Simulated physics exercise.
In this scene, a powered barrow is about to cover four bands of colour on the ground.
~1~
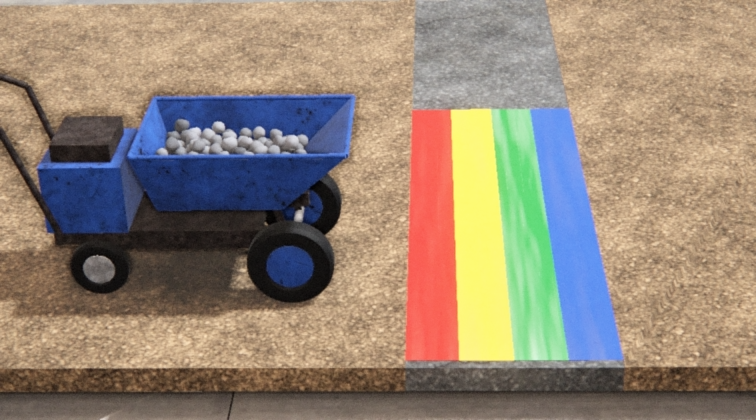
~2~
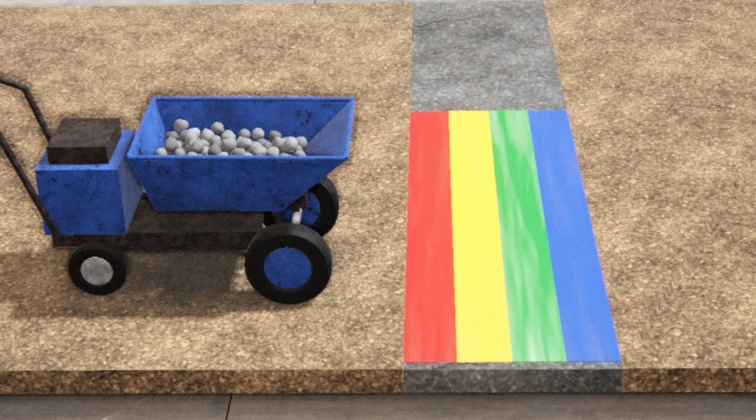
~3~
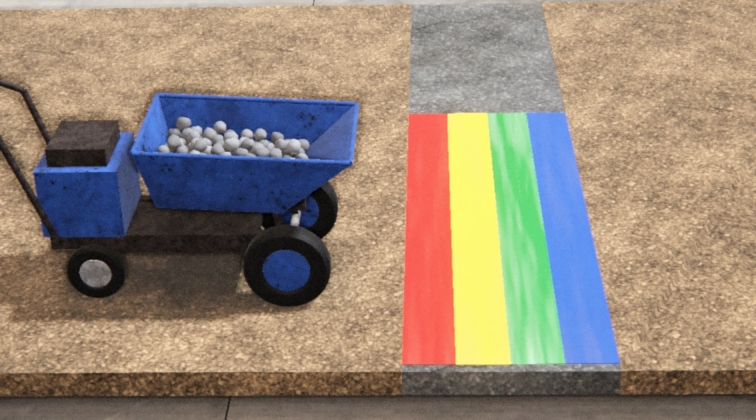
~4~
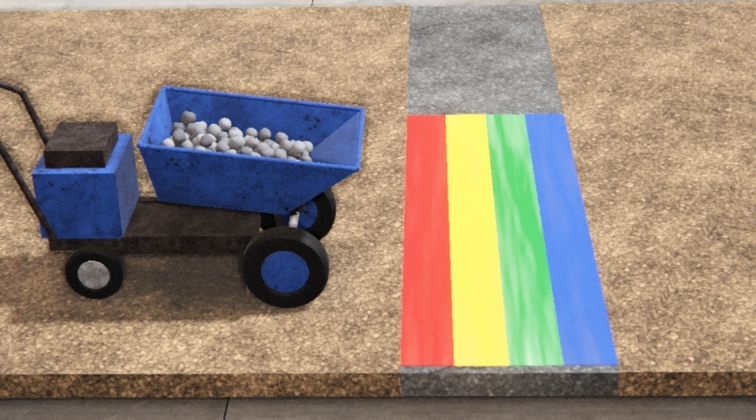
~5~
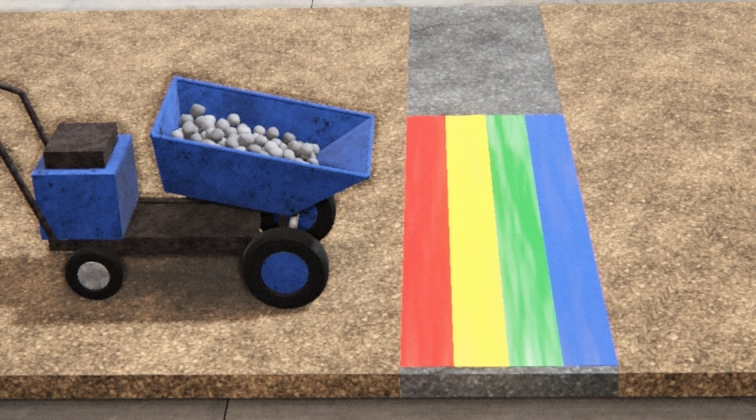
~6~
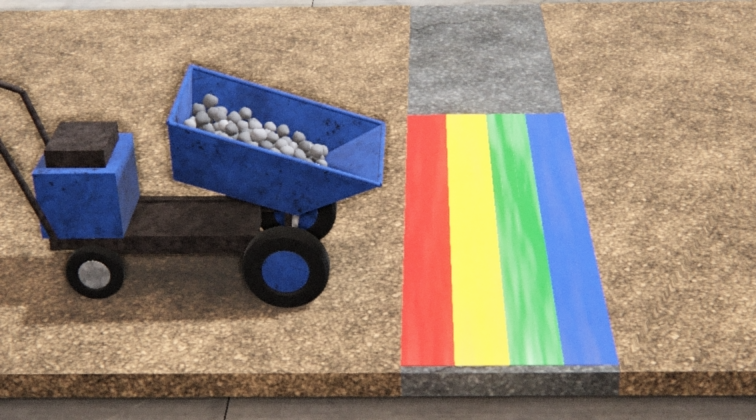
We see a blue powered barrow loaded with round grey cobbles, standing left of red, yellow, green and blue strips on the ground. Its skip starts level, then gradually tilts toward the right, its back end rising.
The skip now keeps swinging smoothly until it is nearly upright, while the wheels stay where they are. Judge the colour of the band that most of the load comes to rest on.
Most of it rests on the yellow band.
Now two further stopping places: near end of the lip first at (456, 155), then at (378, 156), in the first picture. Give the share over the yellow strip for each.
About 0 and 40 per cent.
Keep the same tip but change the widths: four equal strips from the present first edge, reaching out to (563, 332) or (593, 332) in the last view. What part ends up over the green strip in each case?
Shares: About 20 per cent; about 20 per cent.
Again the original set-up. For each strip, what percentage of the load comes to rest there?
Red strip about 20 per cent, yellow strip about 35 per cent, green strip about 20 per cent, blue strip about 10 per cent.
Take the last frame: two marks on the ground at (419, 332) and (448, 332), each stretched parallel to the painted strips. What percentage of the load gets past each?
Near 90 % and near 70 %, in that order.
Soon after the last picture, skip tipped steeply; all in the skip.
A little later, skip tipped right over; about a third in the skip; about a quarter over the red strip; about a third over the yellow strip; a small part over the green strip.
Later still, skip tipped right over; a small part in the skip; about a quarter over the red strip; about a third over the yellow strip; about a quarter over the green strip; a small part over the blue strip; a small part off the paint.
At rest, skip tipped right over; a small part in the skip; about a quarter over the red strip; about a third over the yellow strip; about a quarter over the green strip; a small part over the blue strip; a small part off the paint.
